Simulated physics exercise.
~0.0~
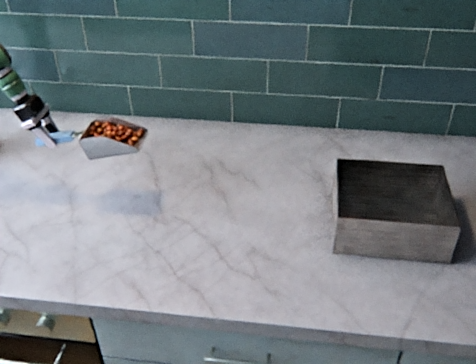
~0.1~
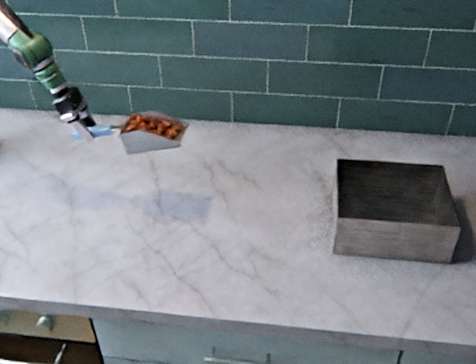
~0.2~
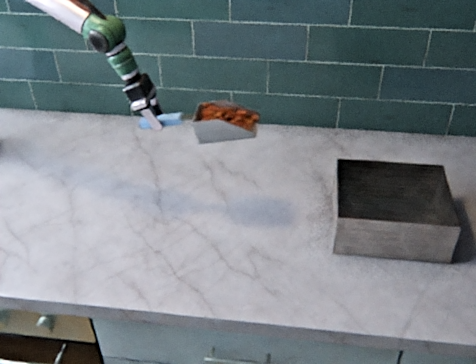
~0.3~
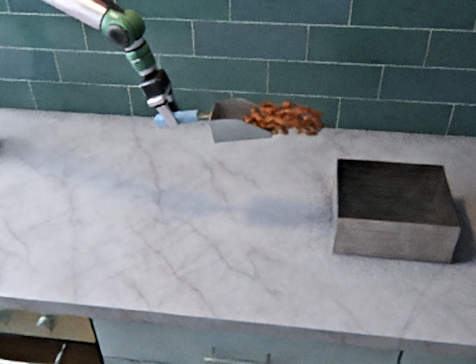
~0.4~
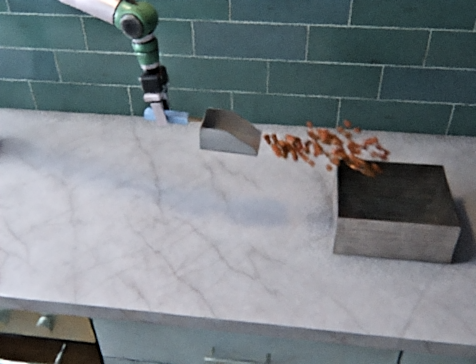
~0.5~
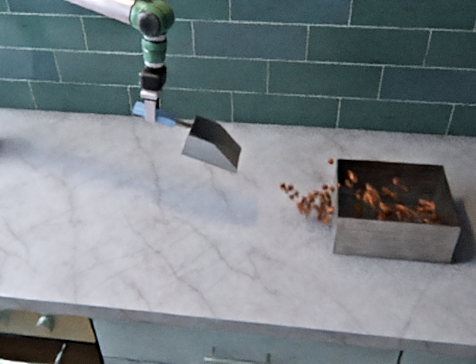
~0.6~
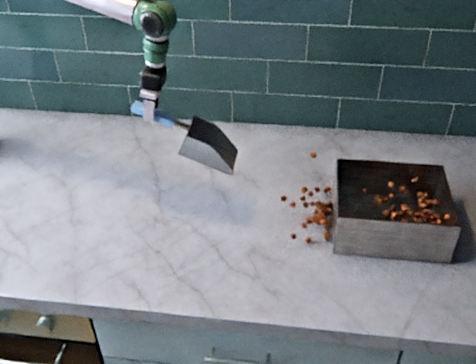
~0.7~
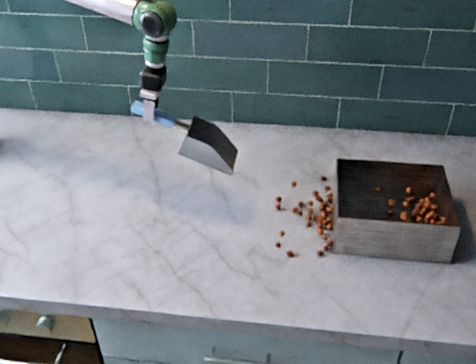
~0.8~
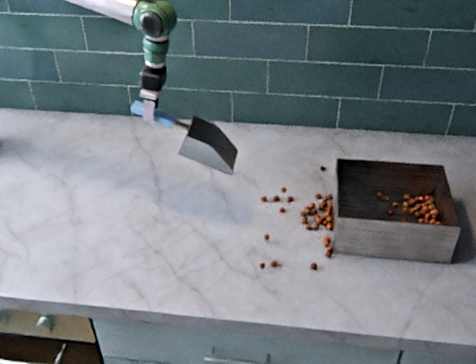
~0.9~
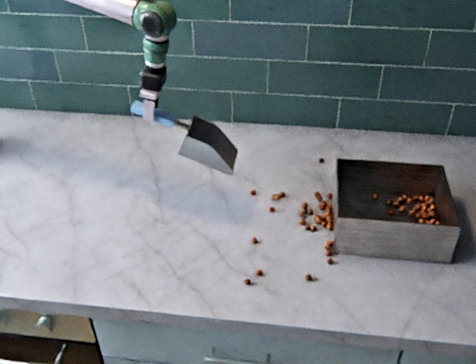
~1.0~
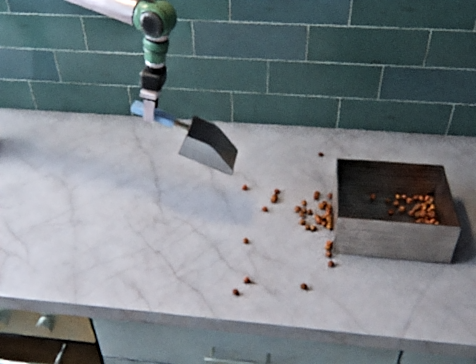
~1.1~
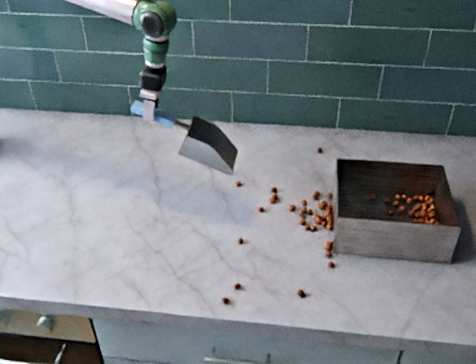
A robot arm swung a metal scoop of hazelnuts rightward above a marble counter, flinging the nuts toward an open metal box, then drew back slightly and tipped the scoop down. Most landed inside, while the rest scattered across the counter beside it.
